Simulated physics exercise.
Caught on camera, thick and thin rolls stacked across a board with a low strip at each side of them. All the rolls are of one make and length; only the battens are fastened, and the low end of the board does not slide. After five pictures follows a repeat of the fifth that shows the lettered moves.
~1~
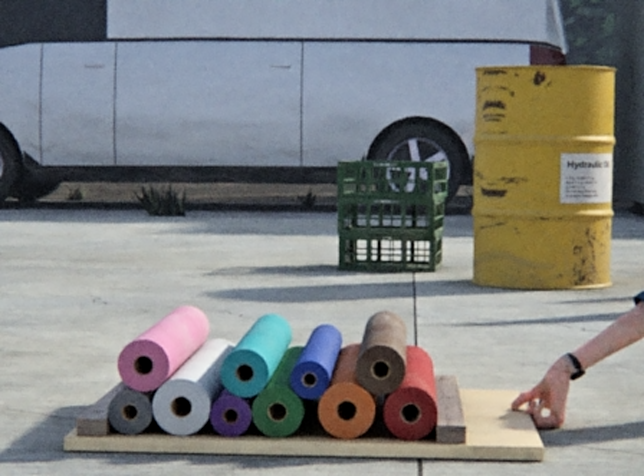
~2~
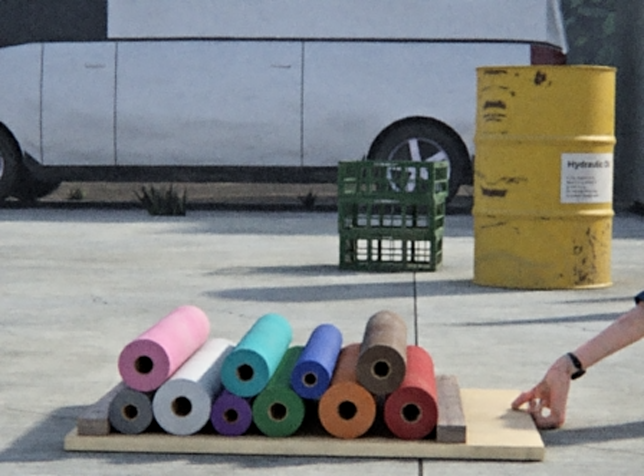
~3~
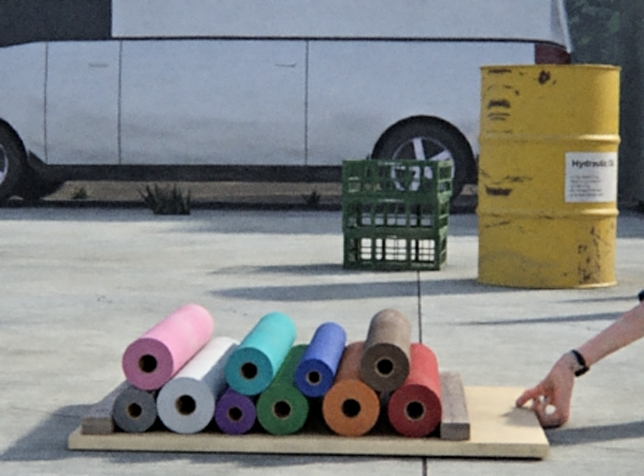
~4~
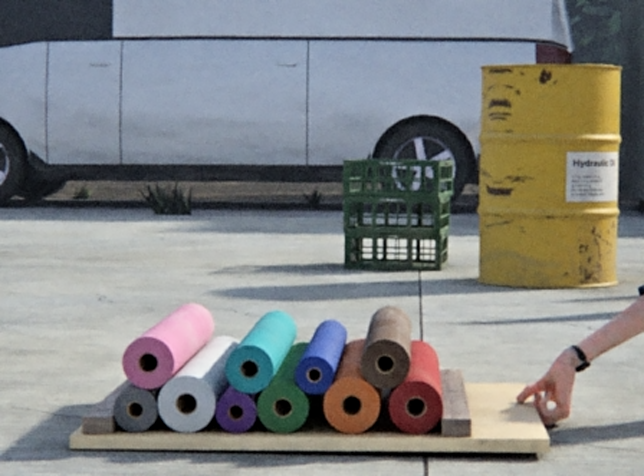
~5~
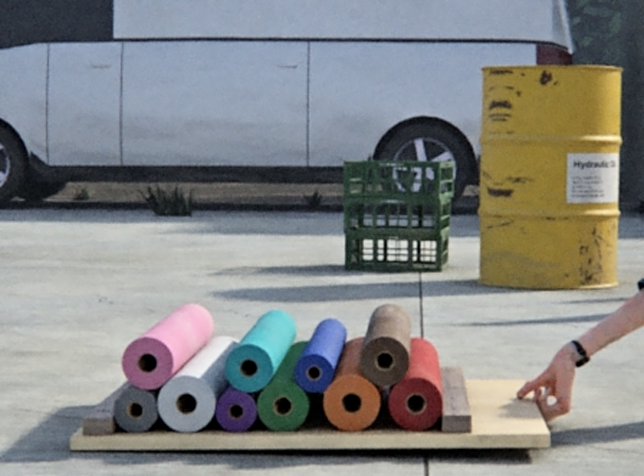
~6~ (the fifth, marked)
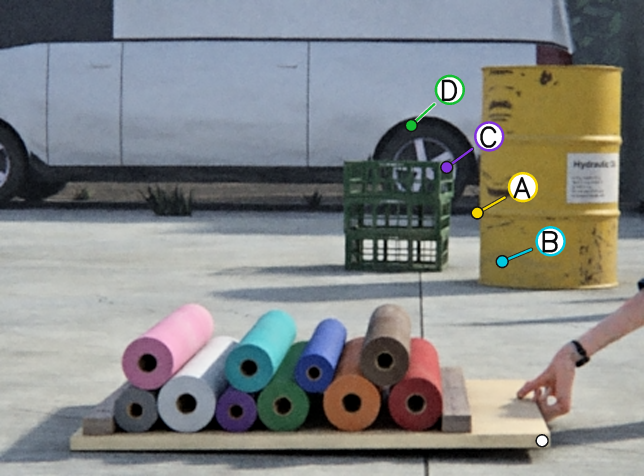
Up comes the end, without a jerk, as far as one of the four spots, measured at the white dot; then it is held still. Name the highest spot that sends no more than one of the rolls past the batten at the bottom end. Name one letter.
Mark A is as high as it can go.
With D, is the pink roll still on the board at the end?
No, with D.
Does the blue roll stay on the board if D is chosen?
No, with D.
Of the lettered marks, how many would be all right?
Two of the four.
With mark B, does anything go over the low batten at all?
Yes.
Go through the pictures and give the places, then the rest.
Turquoise roll (245, 373); brown roll (381, 370); pink roll (144, 365), in the first frame.
Pink roll (144, 365); blue roll (310, 379), in the second frame.
Board (317, 407); orange roll (351, 408); red roll (415, 410); turquoise roll (249, 371), in the third frame.
Board (318, 405); white roll (187, 403), in the fourth frame.
Board (319, 403); white roll (186, 404), in the fifth frame.
On the copy, A at (477, 213); B at (502, 262); C at (447, 168); D at (411, 126); the white dot at (542, 441).
On A. First, board at 17°.
Then, board at 30°.
Finally, board at 30°, one over the low batten (pink).
By contrast, B one over the low batten (pink); C two over the low batten (turquoise, pink); D four over the low batten (turquoise, brown, pink, blue).
